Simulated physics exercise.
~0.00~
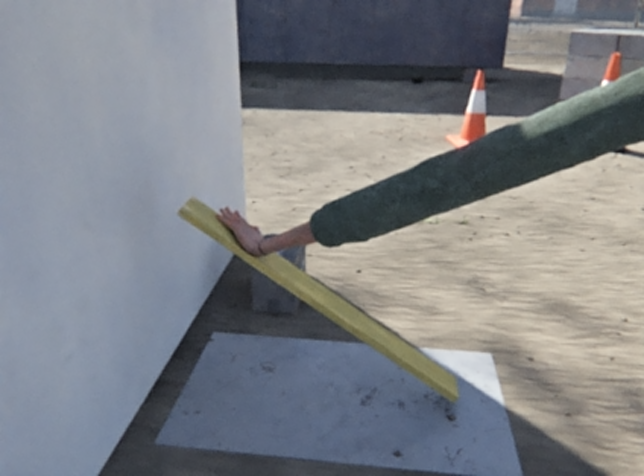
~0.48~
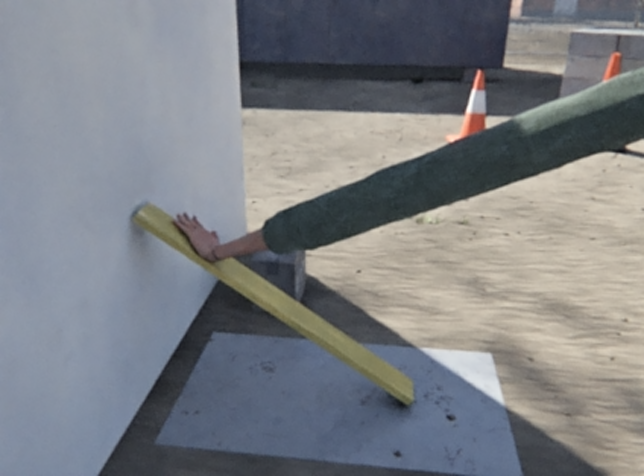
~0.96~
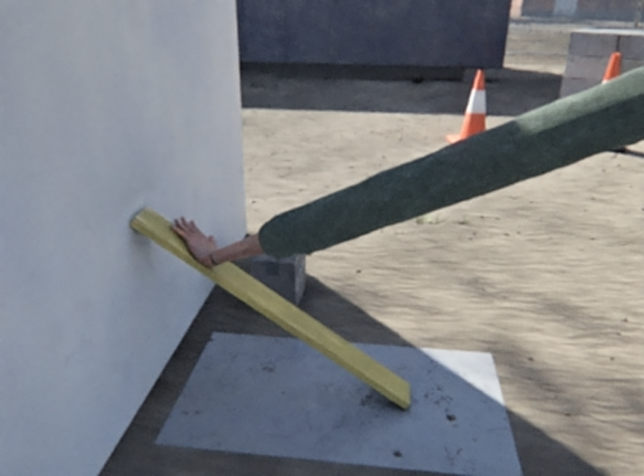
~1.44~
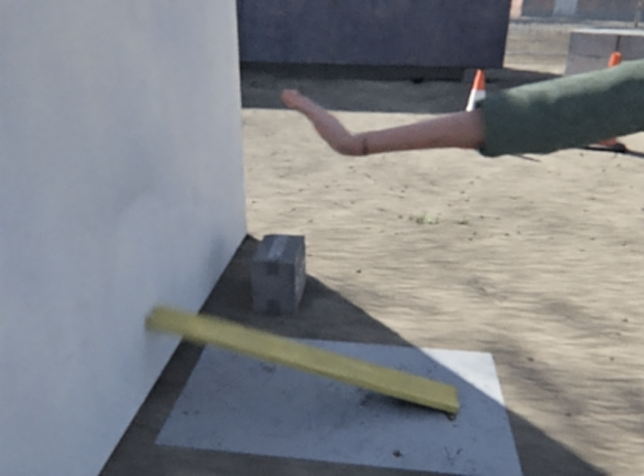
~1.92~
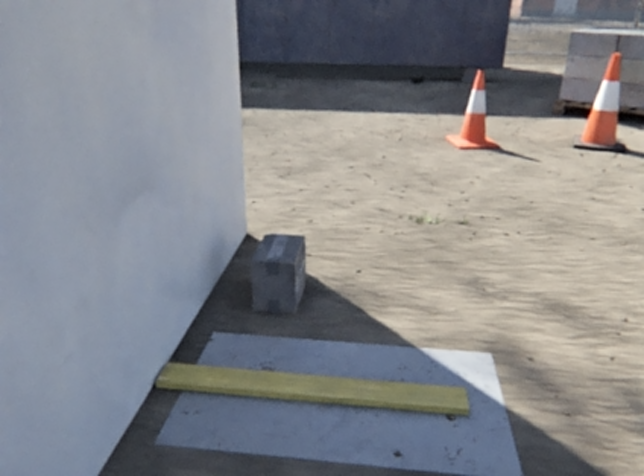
A yellow plank held by a hand was moved left and leaned against a pale wall, its foot on a flat sheet. The hand let go and drew back, and the plank slipped down to lie flat, while a grey block nearby stayed put.
